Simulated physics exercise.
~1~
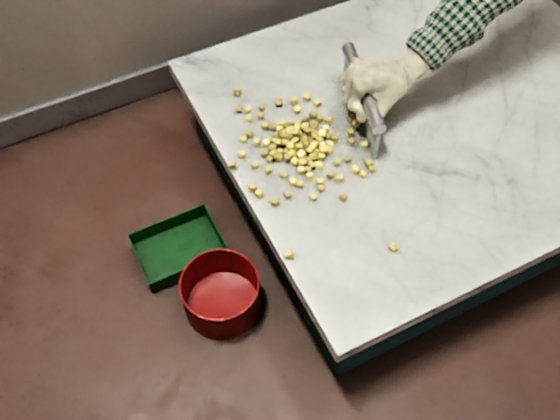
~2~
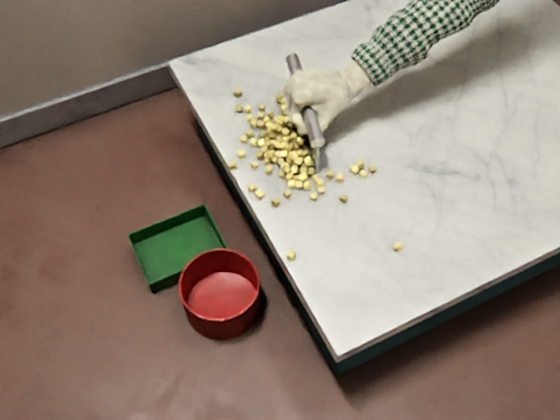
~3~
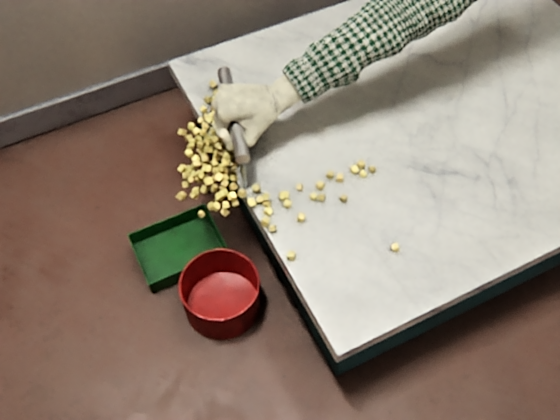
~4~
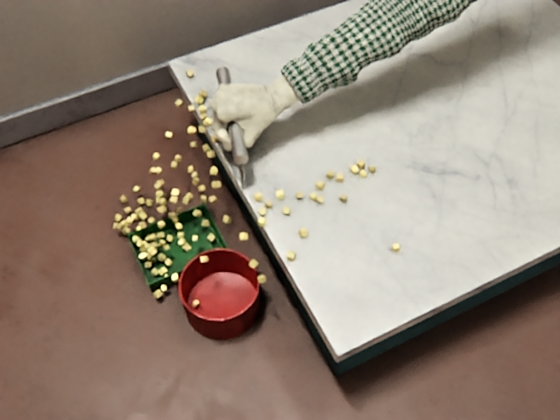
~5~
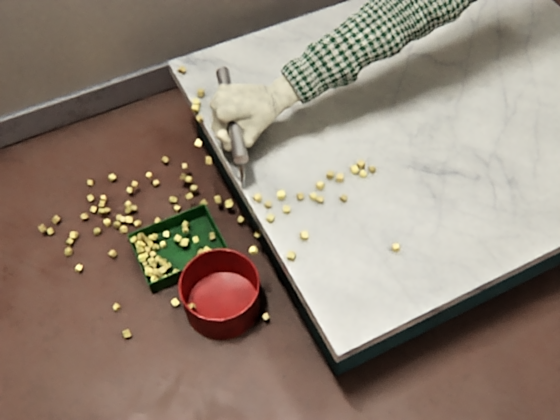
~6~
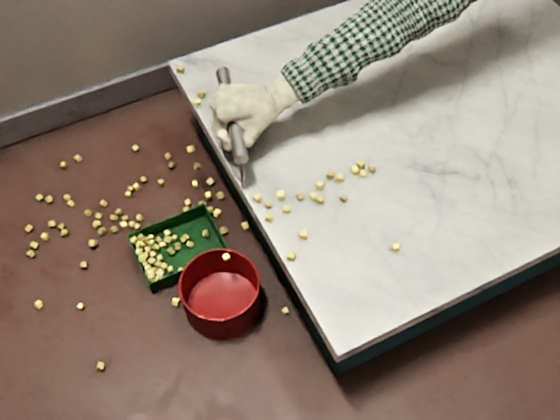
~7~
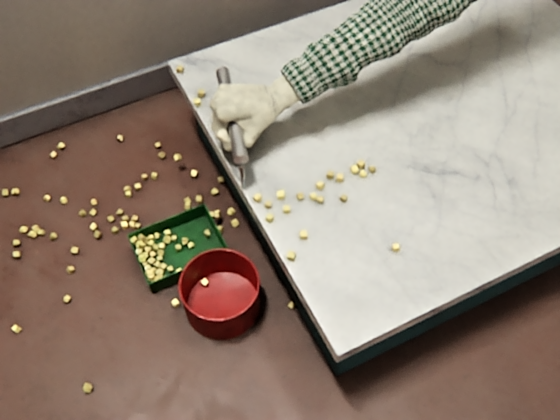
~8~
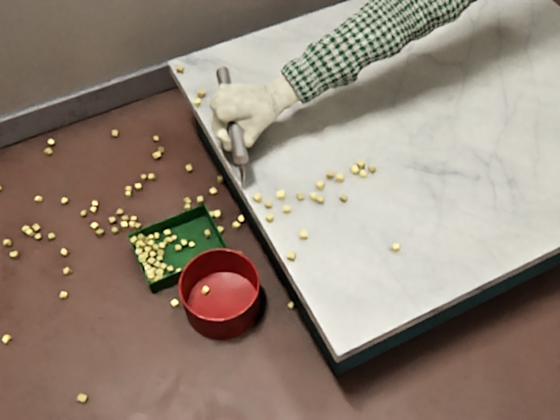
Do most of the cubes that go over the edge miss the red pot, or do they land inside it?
Most of them miss the red pot, and only a few end up inside it. A good share lands in the green tin, and many others scatter over the floor.
